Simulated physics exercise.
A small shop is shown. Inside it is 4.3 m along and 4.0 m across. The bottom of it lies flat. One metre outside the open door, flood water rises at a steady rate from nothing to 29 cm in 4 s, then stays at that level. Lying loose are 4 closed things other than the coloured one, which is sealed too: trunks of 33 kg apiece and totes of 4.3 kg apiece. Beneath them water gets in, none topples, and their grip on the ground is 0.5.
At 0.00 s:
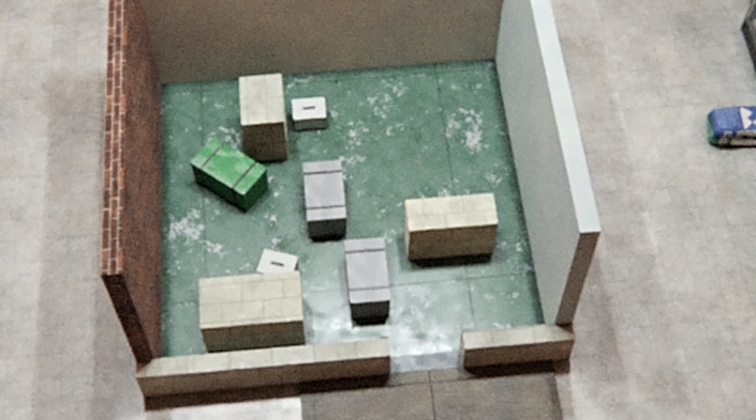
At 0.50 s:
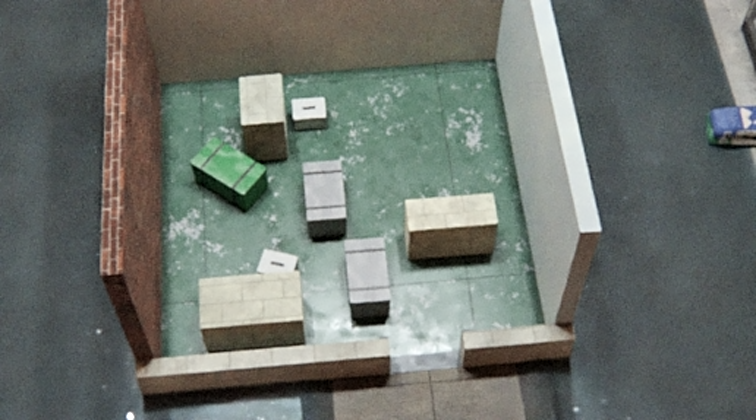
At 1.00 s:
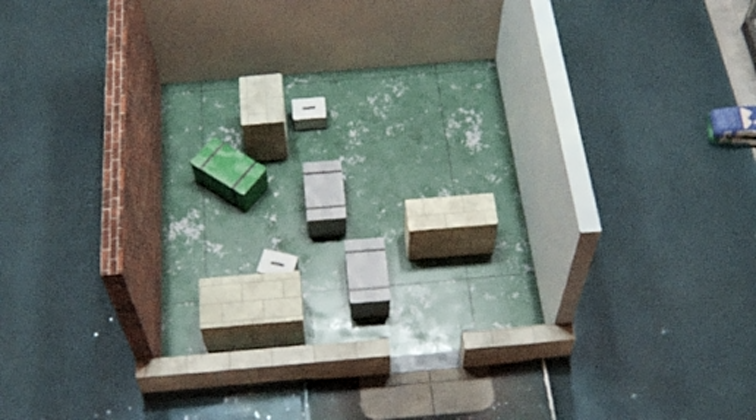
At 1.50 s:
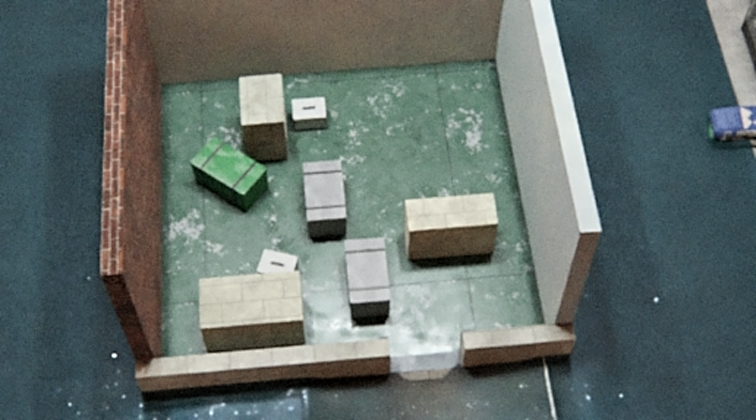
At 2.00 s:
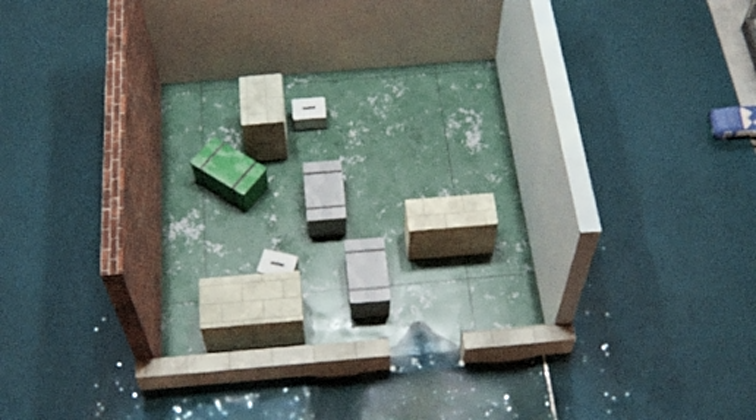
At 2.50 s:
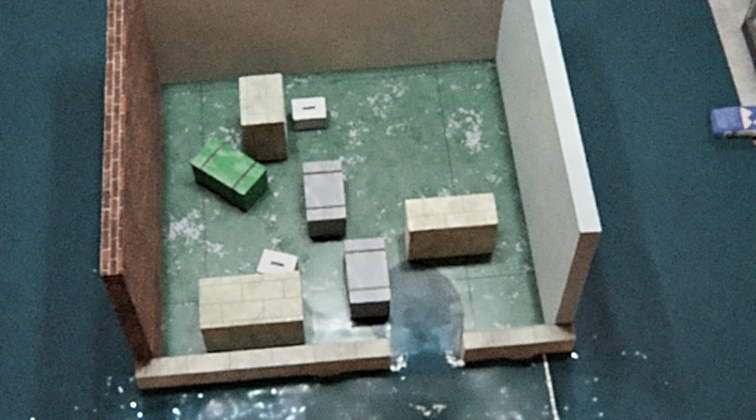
At the start, a green trunk and several pale and grey box-like objects sit still inside a roofless shop surrounded by dry, light paving. Dark water spreads over the ground outside and covers the path at the doorway, then enters through the gap and creeps a short way across the green floor.
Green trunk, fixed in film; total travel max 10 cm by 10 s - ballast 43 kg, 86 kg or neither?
It is steadied by the lesser weight.
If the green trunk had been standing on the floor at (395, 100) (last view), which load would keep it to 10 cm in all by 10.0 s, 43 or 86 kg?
So both weights work.
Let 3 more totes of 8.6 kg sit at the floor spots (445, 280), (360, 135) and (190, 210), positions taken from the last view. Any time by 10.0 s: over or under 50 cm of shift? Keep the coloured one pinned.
Taking them in turn, the first is beyond the line, the second beyond the line and the third inside the line.
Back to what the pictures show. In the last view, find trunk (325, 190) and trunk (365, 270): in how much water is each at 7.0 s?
6 and 7 cm.
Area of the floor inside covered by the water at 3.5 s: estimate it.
Somewhere around 3.0 m2, roughly.
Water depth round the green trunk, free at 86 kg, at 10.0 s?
4 cm, roughly.
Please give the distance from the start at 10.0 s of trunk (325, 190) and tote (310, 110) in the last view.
They sit 50 cm and 150 cm away, in the order given.
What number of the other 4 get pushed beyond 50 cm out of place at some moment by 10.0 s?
4.
After 3.5 s the green trunk would be 0 cm from its start with 43 kg and 0 cm from its start with 86 kg; 0 cm of water round it then.
After 4.5 s the green trunk would be 0 cm from its start with 43 kg and 0 cm from its start with 86 kg; 0 cm of water round it then.
After 7.0 s the green trunk would be 0 cm from its start with 43 kg and 0 cm from its start with 86 kg; 0 cm of water round it then.
After 10.0 s the green trunk would be 4 cm from its start with 43 kg and 0 cm from its start with 86 kg; 4 cm of water round it then.
